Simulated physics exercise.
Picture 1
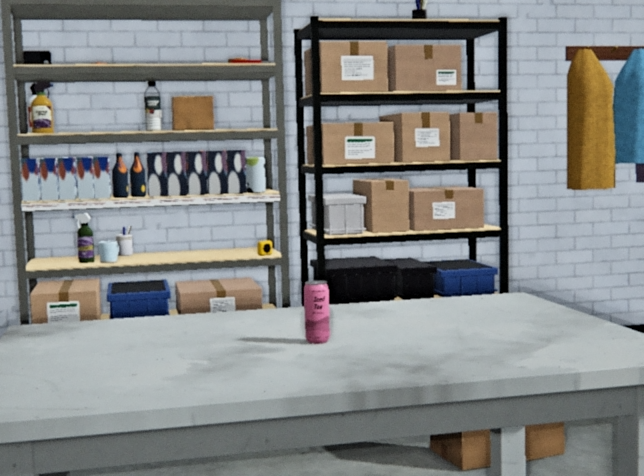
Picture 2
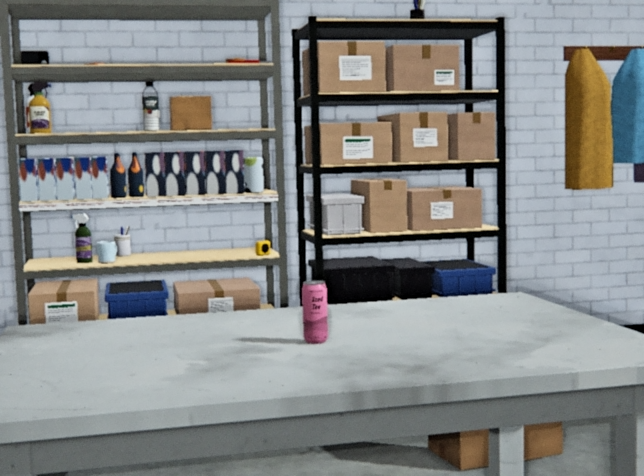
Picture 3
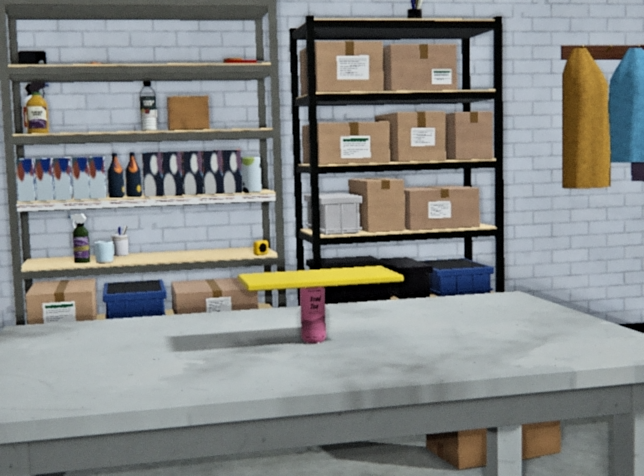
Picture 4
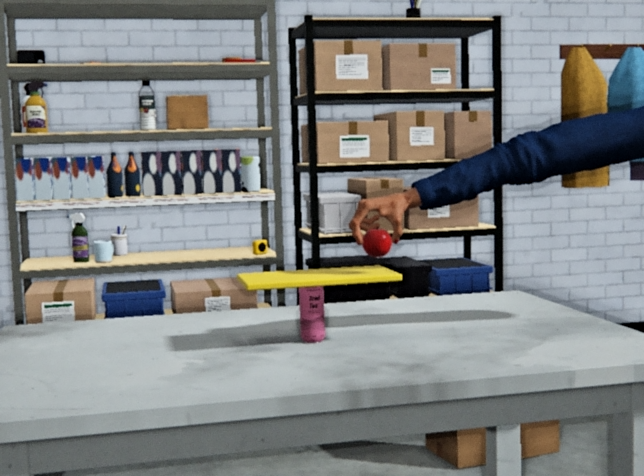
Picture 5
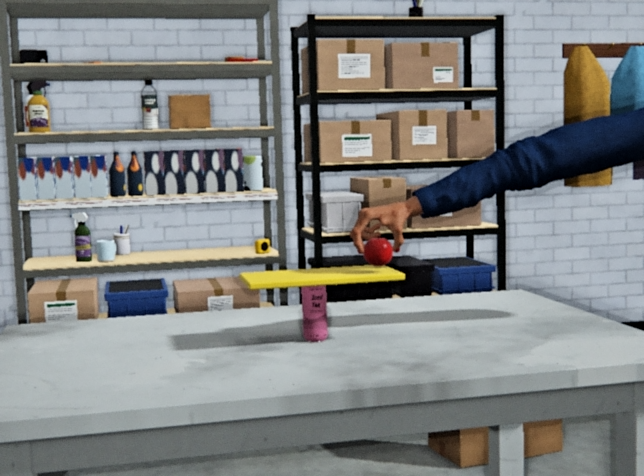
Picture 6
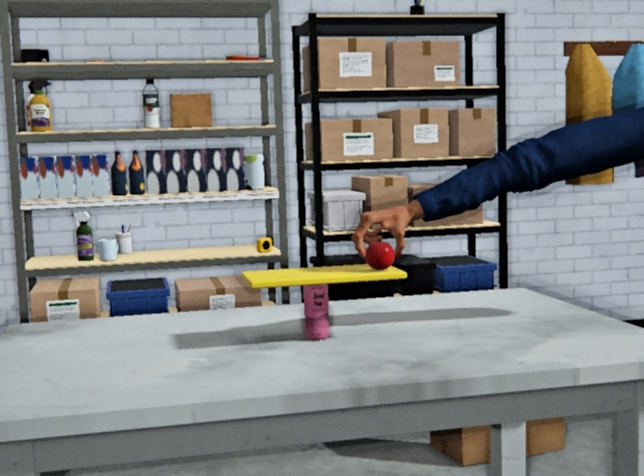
A yellow board appeared balanced across the pink can on the gray table, then a hand in a blue sleeve lowered a red apple onto the board's right end and kept hold of it.
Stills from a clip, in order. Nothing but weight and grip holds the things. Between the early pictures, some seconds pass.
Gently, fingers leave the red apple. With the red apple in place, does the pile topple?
Yes, it is going to fail to remain upright.
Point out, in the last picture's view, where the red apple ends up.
Near (488, 318).
Then, 0.40 s after the last picture, red apple now fallen; yellow lid tipped 43° from how it was.
Then, 0.70 s after the last picture, yellow lid now fallen; pink can slid a little.
Then, 0.90 s after the last picture, pink can slid a little.
At rest, fallen, red apple and yellow lid; pink can in place. Seen from the same camera at the end, red apple near (488, 318). The stack loses its balance.
